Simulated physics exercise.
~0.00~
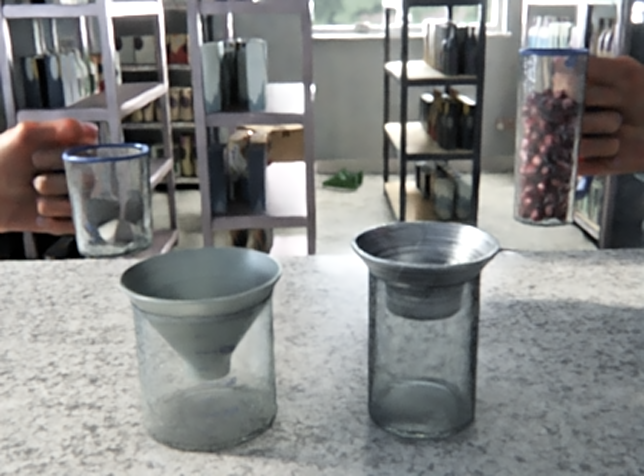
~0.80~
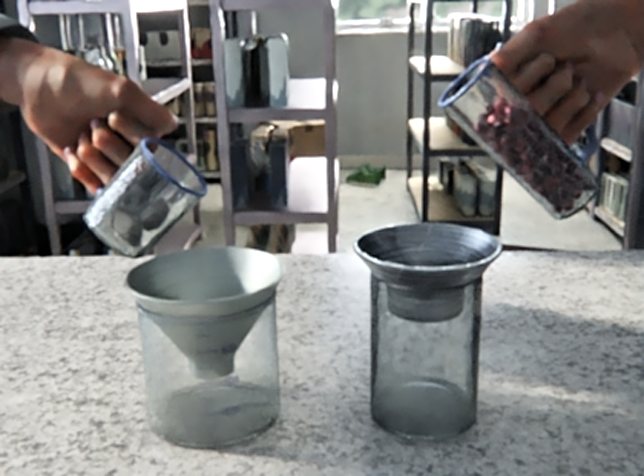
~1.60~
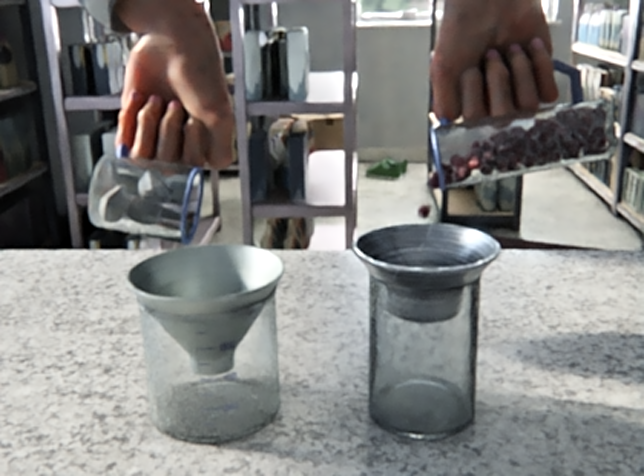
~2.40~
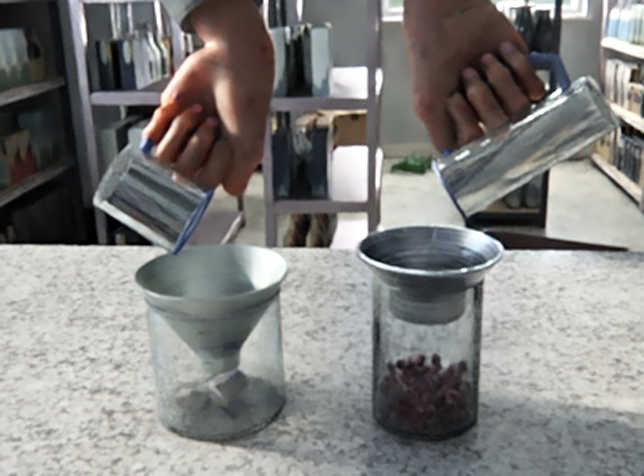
On a speckled counter, two hands tip cups over funnels, and everything lands in the jars.
